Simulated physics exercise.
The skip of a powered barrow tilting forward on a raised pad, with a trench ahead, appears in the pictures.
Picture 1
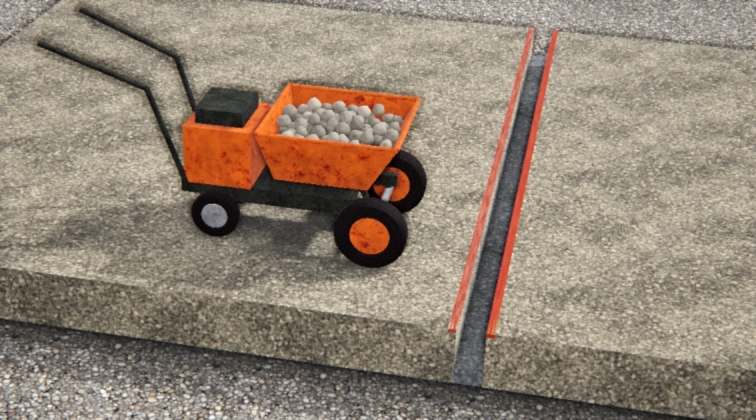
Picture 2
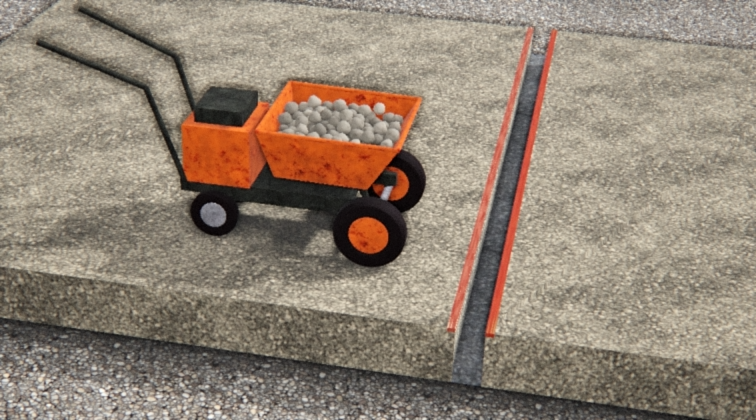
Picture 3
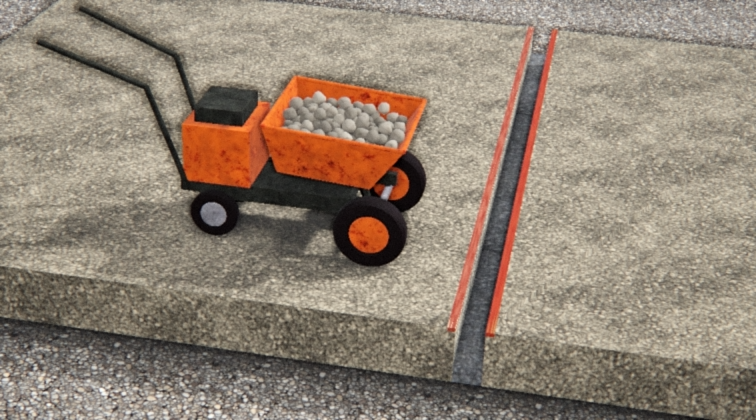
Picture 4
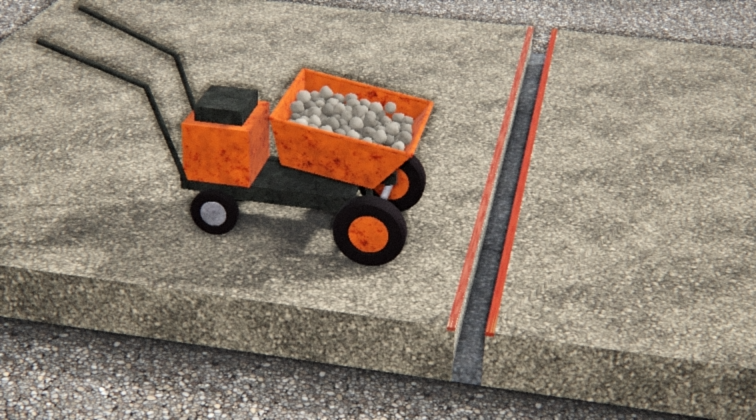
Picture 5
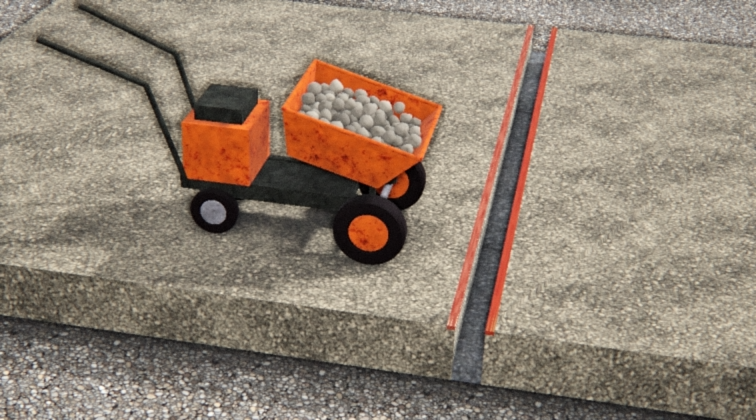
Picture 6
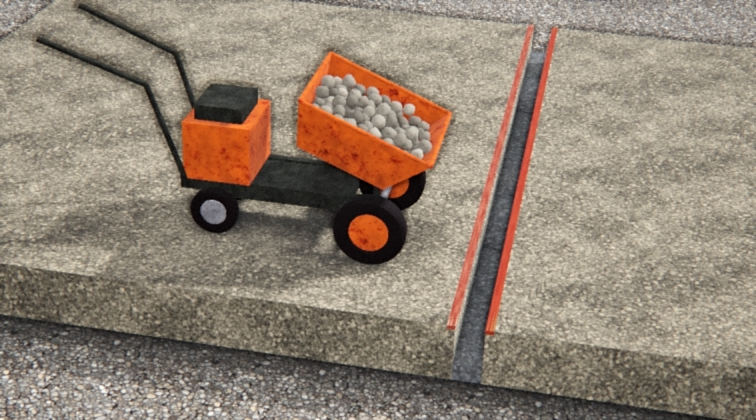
A raised, speckled concrete-like pad with gravel along its edges is seen from above and to one side, in a view that stays still. On the left stands an orange and black powered barrow with dark handles, its skip heaped with pale grey pebbles, while a narrow dark trench edged in red-orange crosses the pad on the right. The skip, level at first, tilts steadily forward to the right, its back rising clear of the chassis as the wheels stay put.
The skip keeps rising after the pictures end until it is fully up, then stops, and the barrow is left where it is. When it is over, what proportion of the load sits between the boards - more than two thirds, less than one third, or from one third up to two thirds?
From one third up to two thirds sits between them.
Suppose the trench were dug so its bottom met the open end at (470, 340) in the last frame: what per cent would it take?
I'd guess close to 40 percent.
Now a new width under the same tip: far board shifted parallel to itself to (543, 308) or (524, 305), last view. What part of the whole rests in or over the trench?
100 %, then 90 %.
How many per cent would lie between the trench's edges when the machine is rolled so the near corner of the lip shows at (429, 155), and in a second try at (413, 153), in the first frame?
You'd get around 0 in a hundred, then 30 in a hundred.
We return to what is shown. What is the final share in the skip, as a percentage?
Roughly 0 percent.
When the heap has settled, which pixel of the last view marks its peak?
Around (511, 239).
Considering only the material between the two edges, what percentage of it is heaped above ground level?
Roughly 15 percent.
Just after the last frame, skip tipped steeply; every one in the skip.
A moment on, skip tipped right over; roughly half in the skip; roughly a quarter in or heaped over the trench; roughly a quarter beyond it; just a few falling.
Further on, skip tipped right over; about a tenth in the skip; just a few short of the trench; roughly half in or heaped over the trench; roughly half beyond it.
When it is over, skip tipped right over; just a few short of the trench; roughly half in or heaped over the trench; roughly half beyond it.
